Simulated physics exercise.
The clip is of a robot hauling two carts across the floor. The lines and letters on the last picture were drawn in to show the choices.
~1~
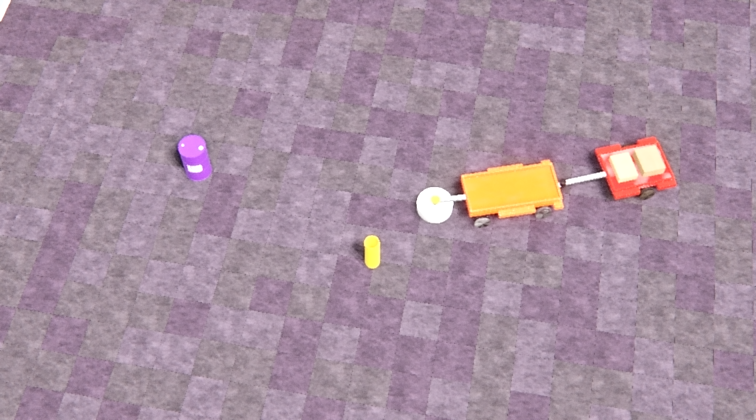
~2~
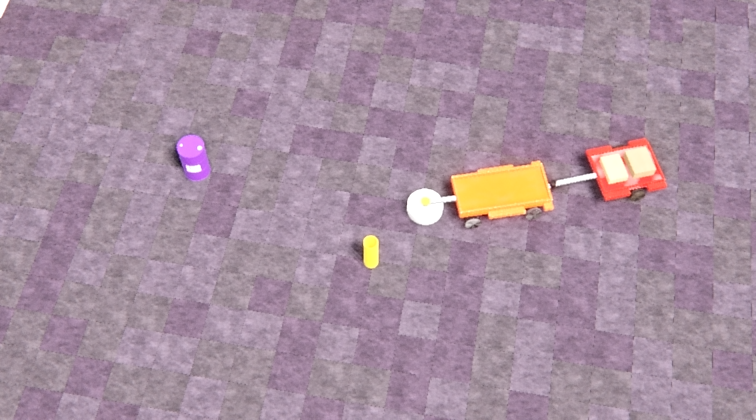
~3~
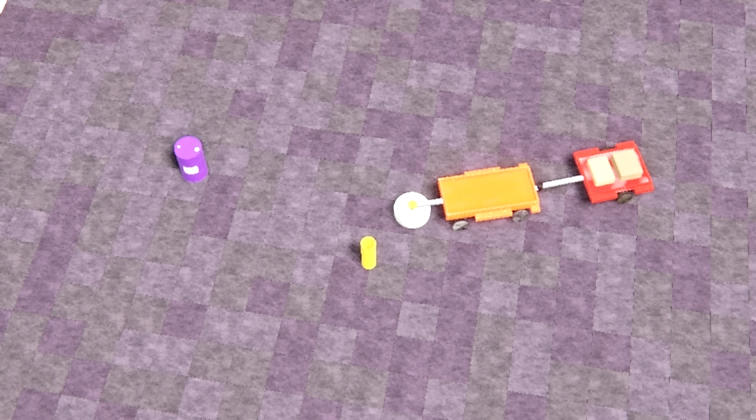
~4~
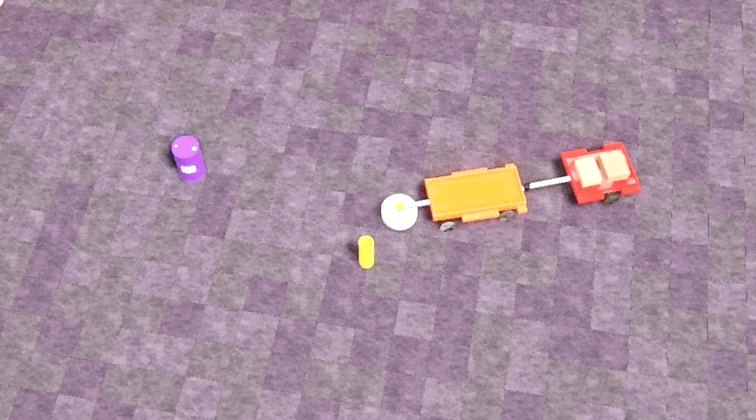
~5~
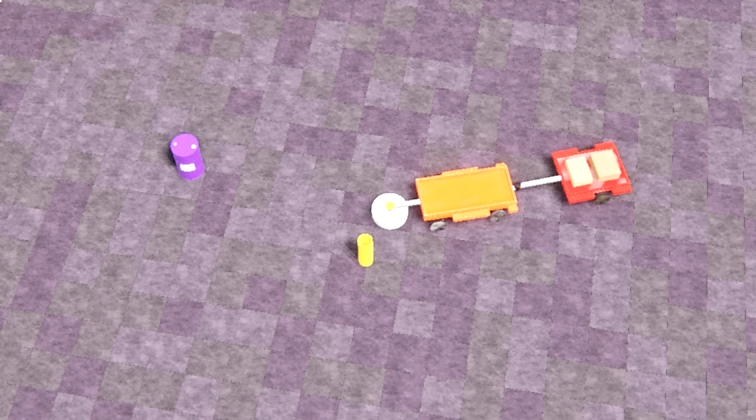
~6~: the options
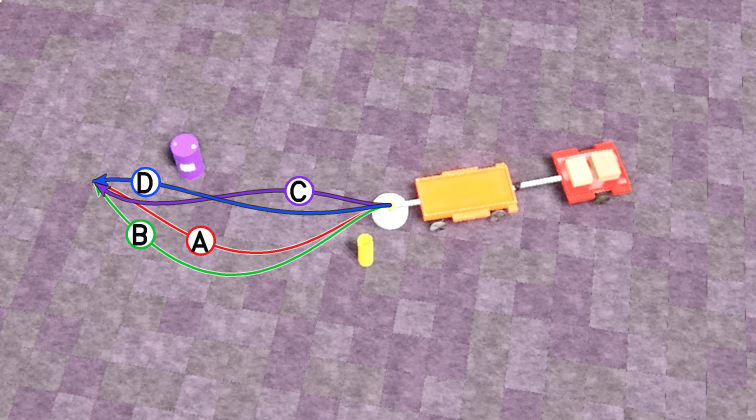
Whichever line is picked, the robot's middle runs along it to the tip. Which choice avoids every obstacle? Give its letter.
C is the clean one.
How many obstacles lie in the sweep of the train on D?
One.
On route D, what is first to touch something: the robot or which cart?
It is the orange cart.
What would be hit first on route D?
First the purple drum.
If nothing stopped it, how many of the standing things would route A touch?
It touches one.
On the marked copy, A from (390, 205) via (232, 251) to (94, 181); B from (390, 205) via (226, 275) to (95, 183); C from (390, 205) via (240, 194) to (97, 184); D from (390, 205) via (239, 204) to (94, 181).
With C. Early on, robot (285, 195), last cart (491, 188).
Further on, robot (178, 208), last cart (385, 193).
At the end, robot (96, 186), last cart (297, 196); nothing has been touched.
As for the rest, A meets the yellow post; B meets the yellow post; D meets the purple drum.
